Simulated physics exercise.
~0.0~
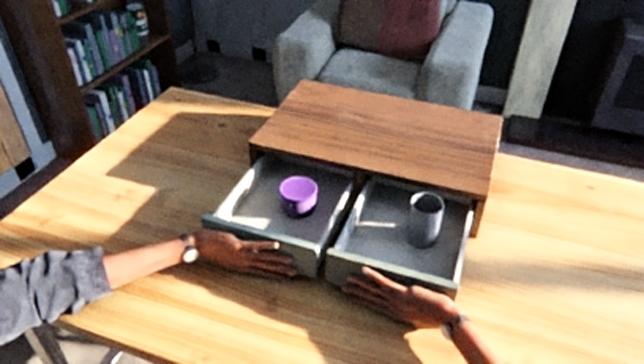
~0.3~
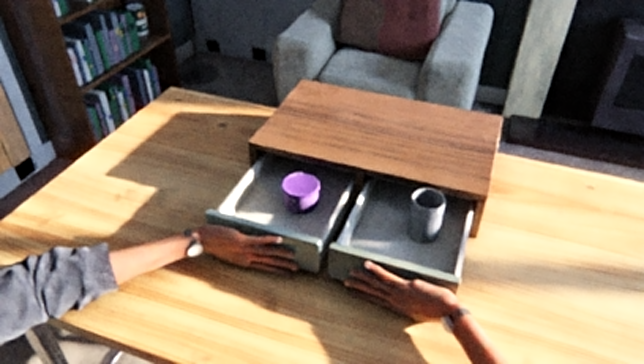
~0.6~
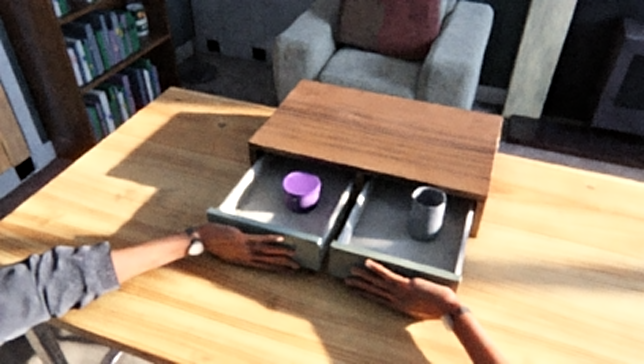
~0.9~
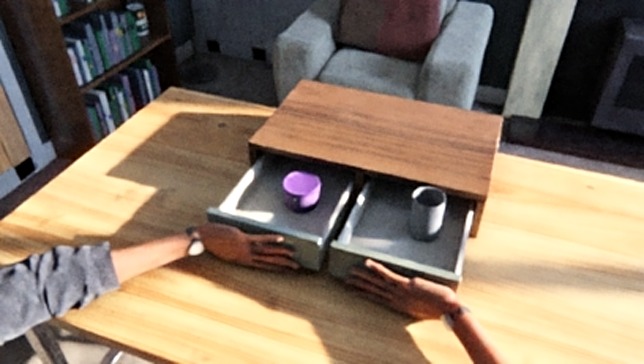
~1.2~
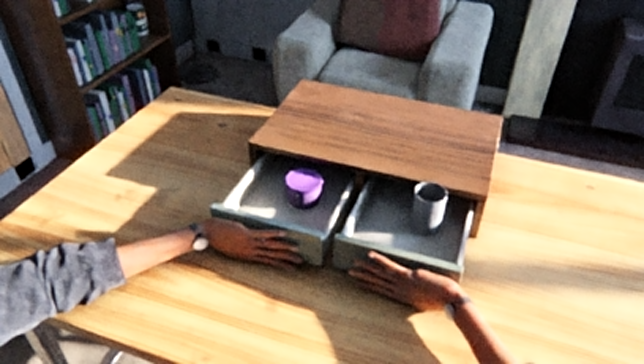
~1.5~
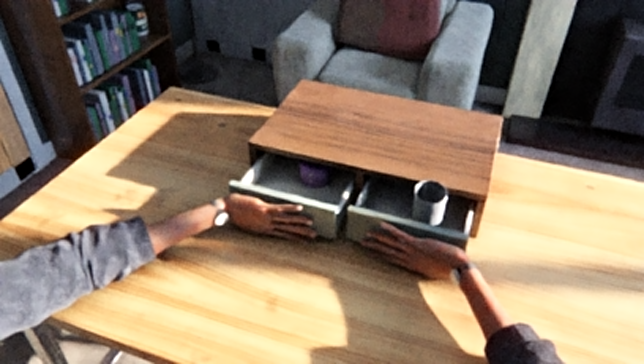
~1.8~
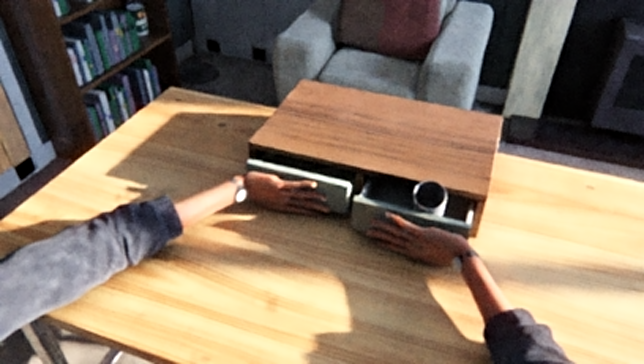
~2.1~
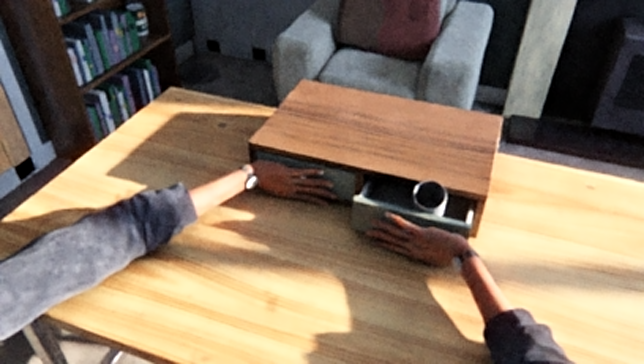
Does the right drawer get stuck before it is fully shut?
Yes, the right drawer jams partway in and stays ajar with the grey cup still showing, while the left drawer closes fully.
